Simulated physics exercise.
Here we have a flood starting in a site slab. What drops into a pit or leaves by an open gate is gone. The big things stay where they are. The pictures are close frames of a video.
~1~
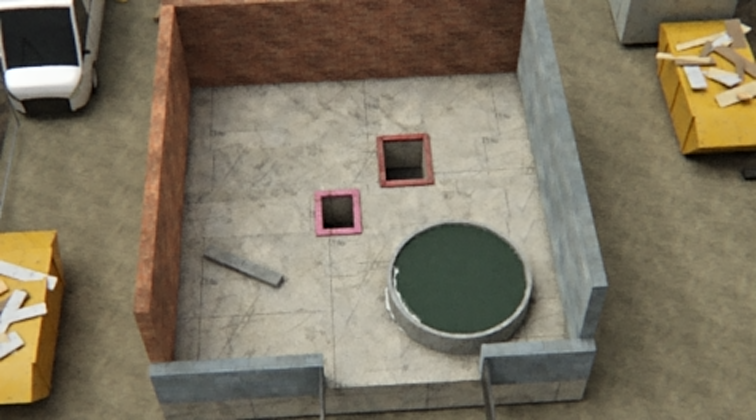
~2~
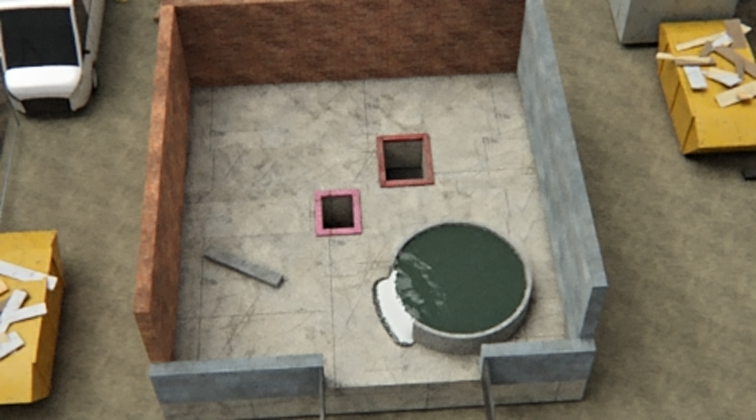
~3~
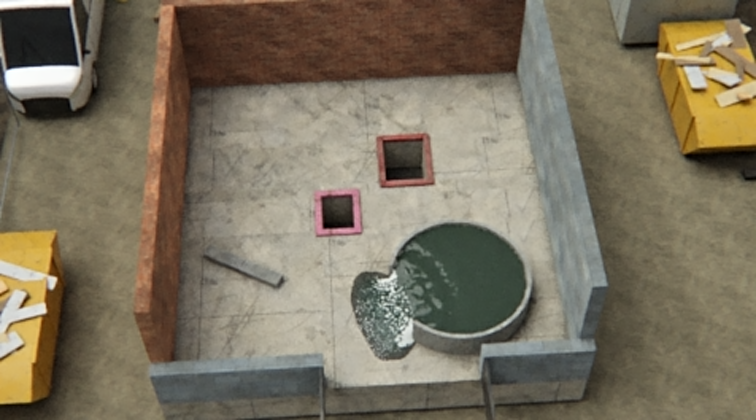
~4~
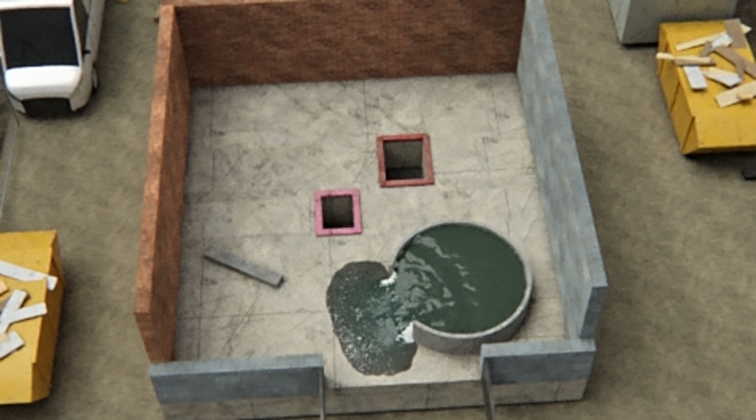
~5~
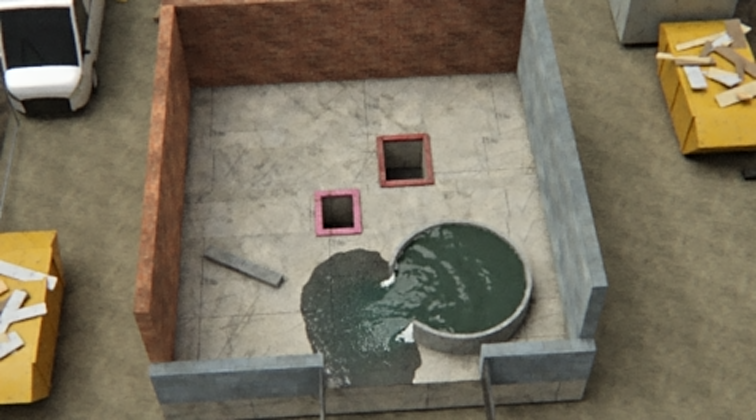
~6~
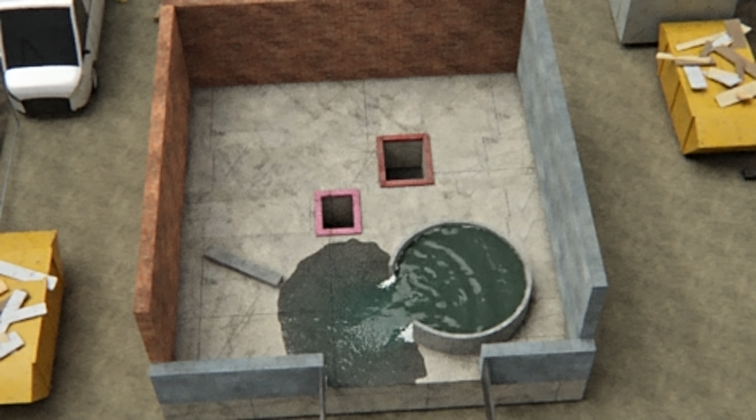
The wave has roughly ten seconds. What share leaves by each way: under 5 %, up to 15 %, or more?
The gate takes over 15 %; the red pit takes under 5 %; the pink pit takes under 5 %.
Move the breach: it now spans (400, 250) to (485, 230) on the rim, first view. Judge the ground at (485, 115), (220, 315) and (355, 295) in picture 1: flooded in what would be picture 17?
One after the other: Under water, free of water, dry.
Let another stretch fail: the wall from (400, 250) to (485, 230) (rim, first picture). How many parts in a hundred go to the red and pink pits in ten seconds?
Roughly, in per cent: Red 20, pink 8.
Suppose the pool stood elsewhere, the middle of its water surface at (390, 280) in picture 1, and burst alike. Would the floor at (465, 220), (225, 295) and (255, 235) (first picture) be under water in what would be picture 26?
As listed: Not flooded, covered, flooded.
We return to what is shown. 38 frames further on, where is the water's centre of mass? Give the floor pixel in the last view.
Around (310, 271).
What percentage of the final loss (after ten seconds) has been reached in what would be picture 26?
Some 45 per cent.
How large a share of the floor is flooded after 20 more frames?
Roughly 30 per cent.
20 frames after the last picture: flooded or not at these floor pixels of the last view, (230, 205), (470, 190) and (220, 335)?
As listed: Wet, no water, under water.
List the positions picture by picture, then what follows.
The round tank at (459, 279) is whole and still, in the first picture.
The front is at (410, 343), out from the gap at (395, 307), in the second picture.
The front is at (361, 279), out from the gap at (395, 308), in the third picture.
The front is at a hidden place, out from the gap at (395, 308), in the fourth picture.
The front is at a hidden place, out from the gap at (395, 308), in the fifth picture.
The front is at a hidden place, out from the gap at (395, 308), in the sixth picture.
A moment on, water covers 20 % of the floor; the gate 2 %, the red pit 0 %, the pink pit 0 %.
Next, water covers 25 % of the floor; the gate 5 %, the red pit 0 %, the pink pit 0 %.
Then, water covers 30 % of the floor; the gate 9 %, the red pit 0 %, the pink pit 0 %.
Later, water covers 45 % of the floor; the gate 13 %, the red pit 0 %, the pink pit 0 %.
In the end, water covers 70 % of the floor; the gate 19 %, the red pit 0 %, the pink pit 0 %.
